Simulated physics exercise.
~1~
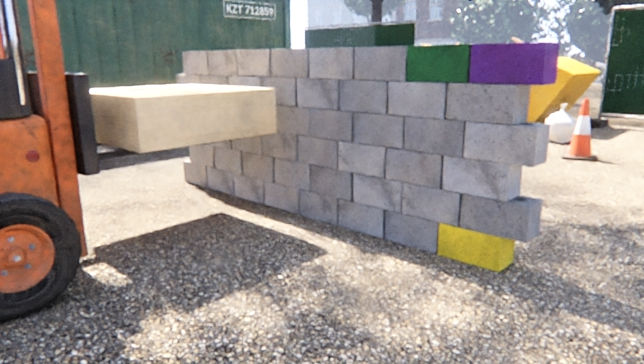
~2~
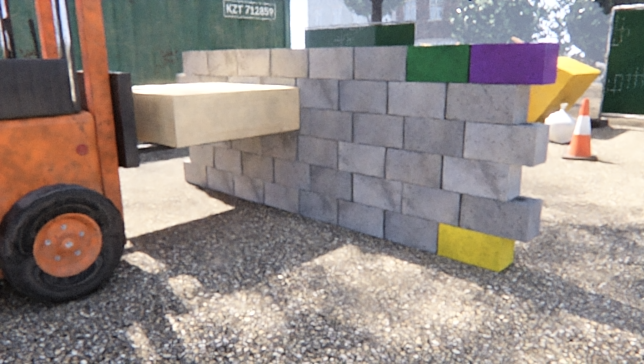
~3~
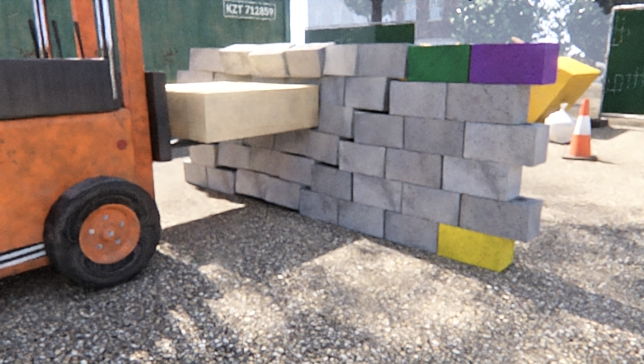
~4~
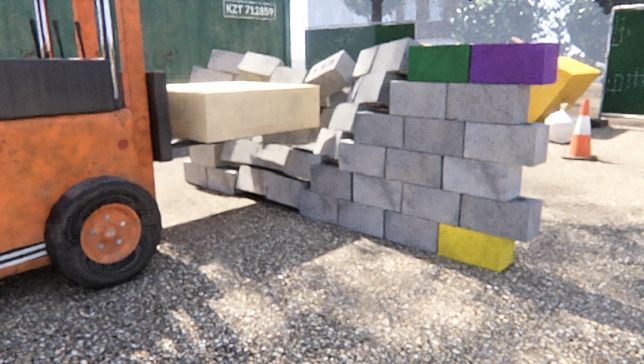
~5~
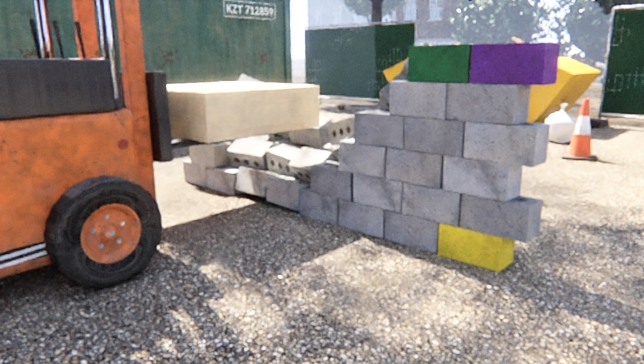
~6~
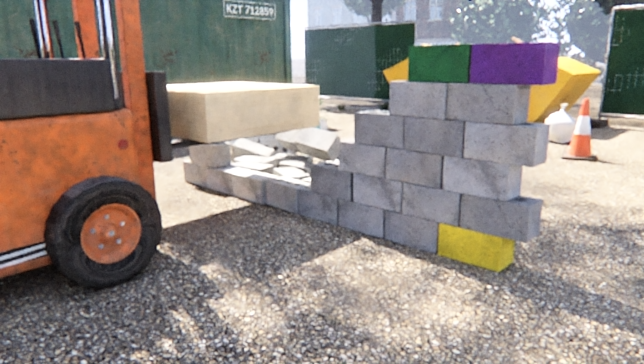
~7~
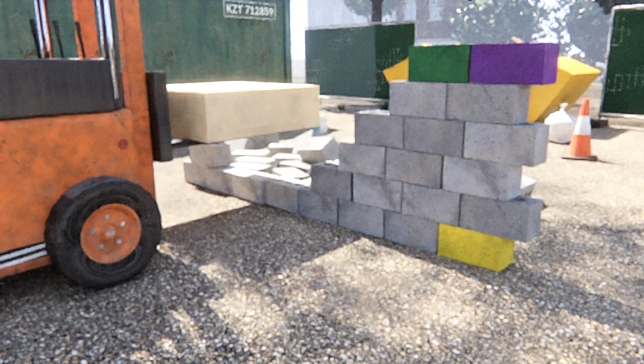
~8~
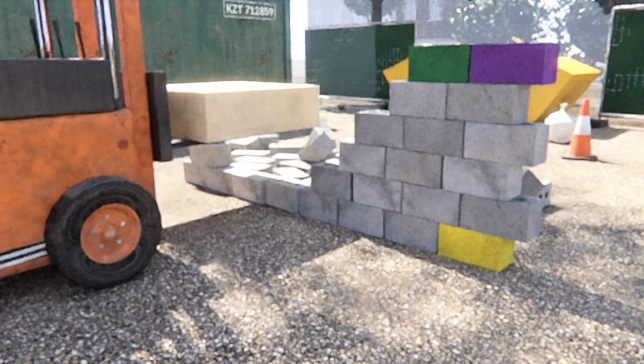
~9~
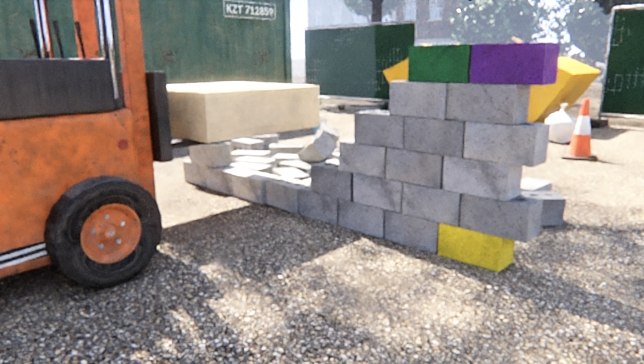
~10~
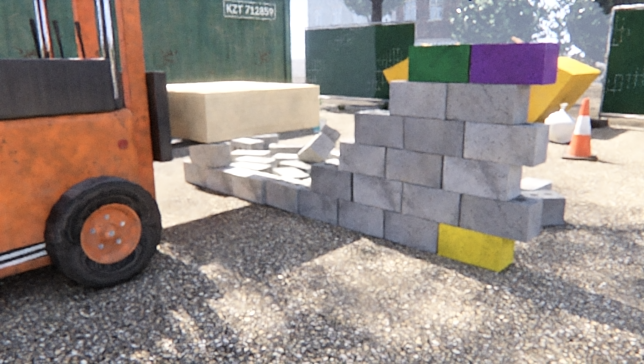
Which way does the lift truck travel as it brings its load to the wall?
The lift truck moves to the right, pushing its load into the left part of the wall.
An orange lift truck rolls in from the left, pushing a pale, box-shaped load against a wall of grey concrete blocks. The upper left part of the wall bulges and shifts to the right as the truck presses in and then stops. The blocks there tilt, break out of line and tumble down behind the wall, opening a wide gap. A few pieces settle on top of the low rows left standing. The right side stays up, with the purple and green blocks still on top and the yellow one at the bottom.
